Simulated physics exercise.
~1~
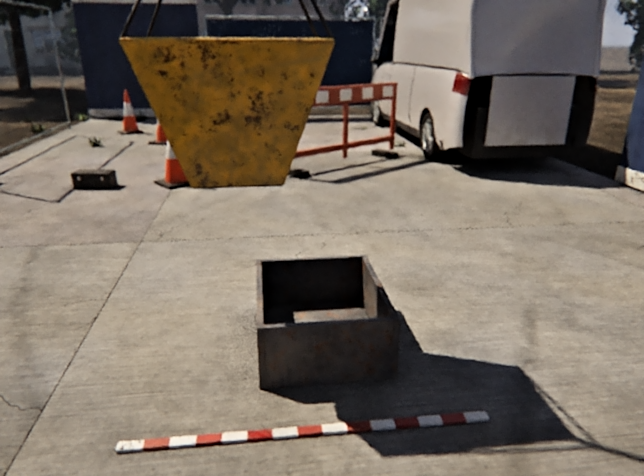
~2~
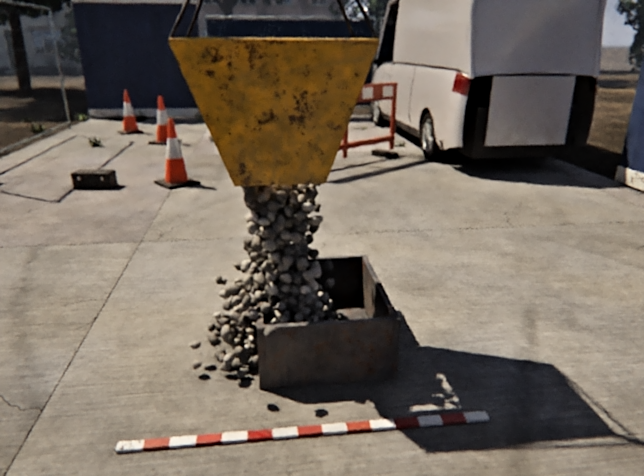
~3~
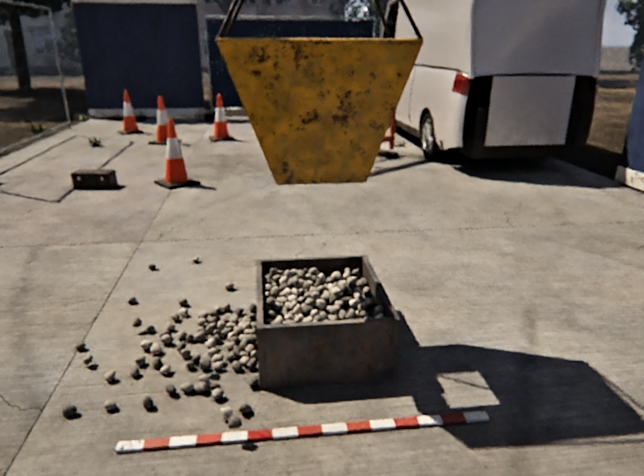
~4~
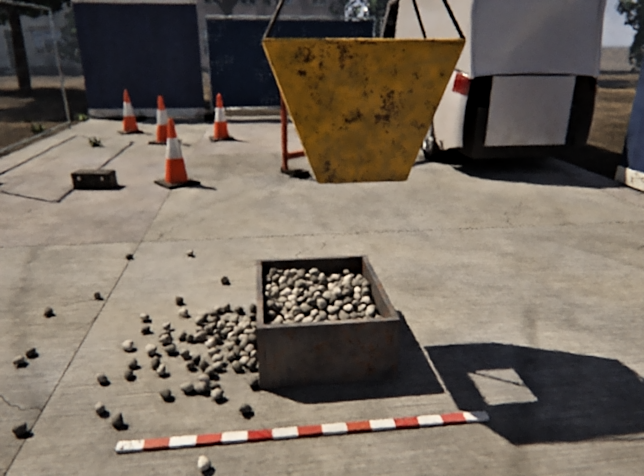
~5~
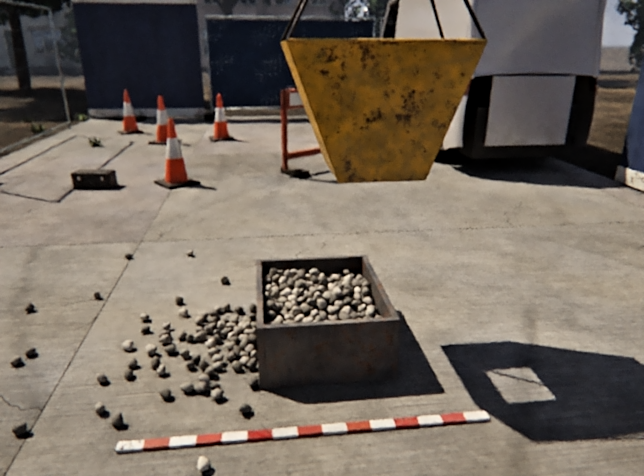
At the start, a rusty yellow skip hangs over a concrete yard, with an empty open box below it and a red and white striped staff lying in front. The skip moves to the right and a thick stream of grey stones pours from its bottom, some landing in the box and some spilling on its left side. Soon the skip is empty and keeps travelling right, past the traffic cones and in front of the white van. The loose stones roll and scatter across the concrete, then settle. At the end, most of the stones fill the box, while a smaller share lies to its left.
